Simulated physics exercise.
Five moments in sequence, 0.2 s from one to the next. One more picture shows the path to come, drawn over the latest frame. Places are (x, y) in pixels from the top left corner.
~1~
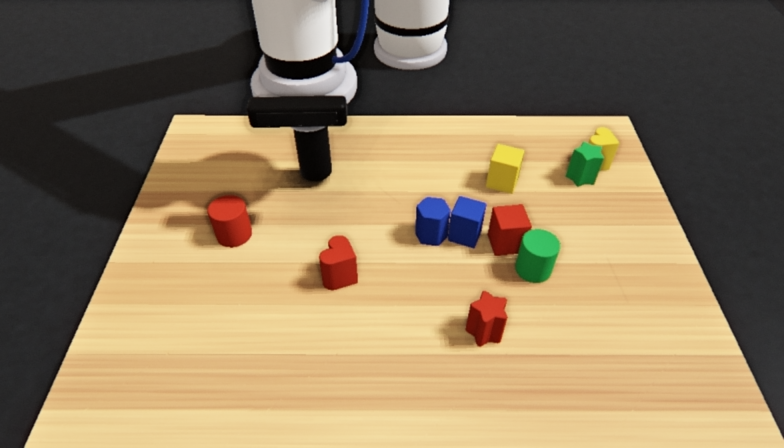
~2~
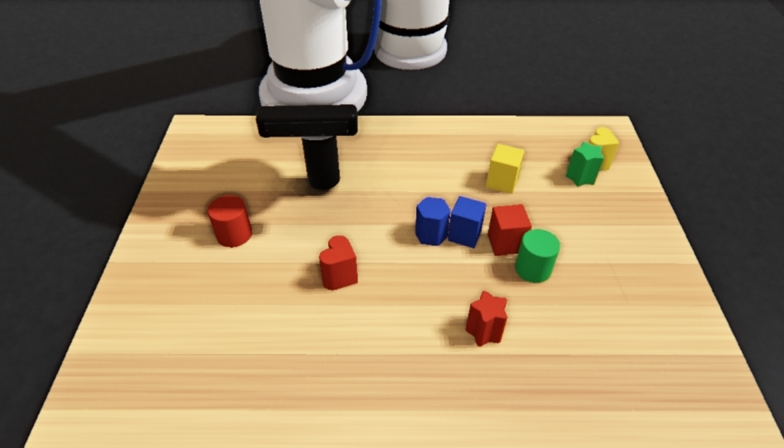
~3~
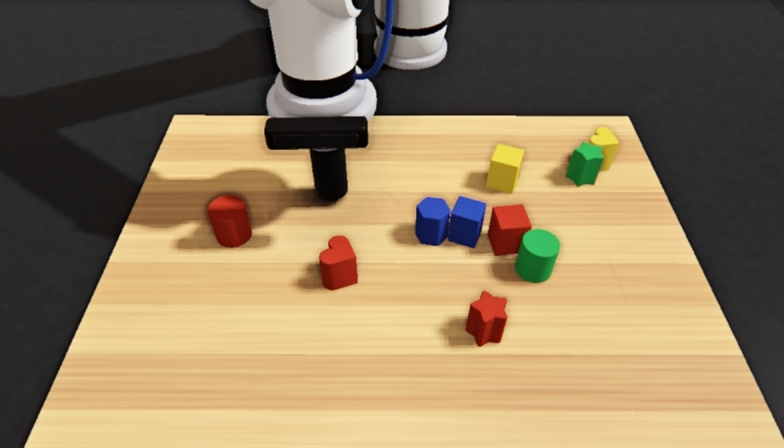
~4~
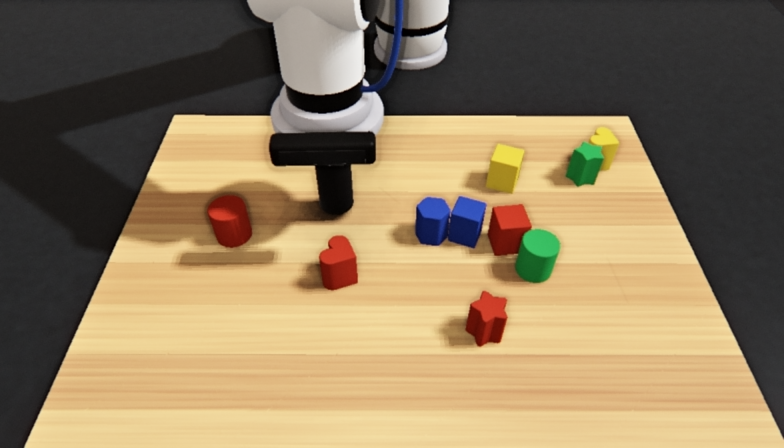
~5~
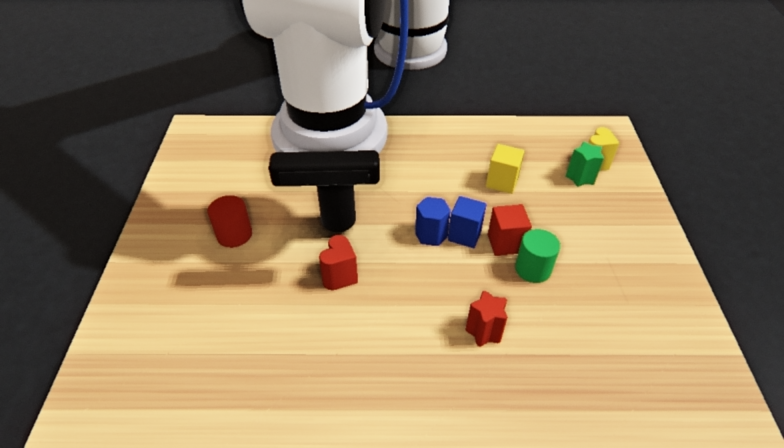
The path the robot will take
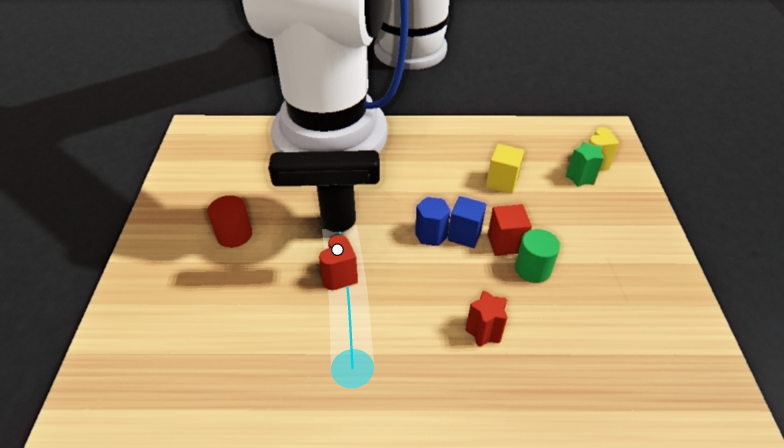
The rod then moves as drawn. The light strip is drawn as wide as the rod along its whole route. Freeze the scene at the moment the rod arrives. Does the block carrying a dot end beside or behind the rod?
Yes
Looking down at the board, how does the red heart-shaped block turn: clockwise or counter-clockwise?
It rotates clockwise.
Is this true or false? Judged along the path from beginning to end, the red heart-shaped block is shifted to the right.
It is true.
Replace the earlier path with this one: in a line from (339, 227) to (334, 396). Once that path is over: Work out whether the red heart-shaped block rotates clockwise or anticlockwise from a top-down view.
Spins counterclockwise.
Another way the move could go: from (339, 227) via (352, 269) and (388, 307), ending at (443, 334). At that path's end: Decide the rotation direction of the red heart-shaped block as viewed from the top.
The sense of turning is clockwise.
The line goes from (339, 227) to (352, 368); the dot is on the red heart-shaped block.
The first path, step by step. One third of the way, rod at (345, 261); red heart-shaped block at (336, 273), turned 10° clockwise.
Two thirds of the way, rod at (349, 308); red heart-shaped block at (321, 316), turned 75° clockwise.
At the end, rod at (352, 362); red heart-shaped block at (311, 336), turned 155° clockwise.
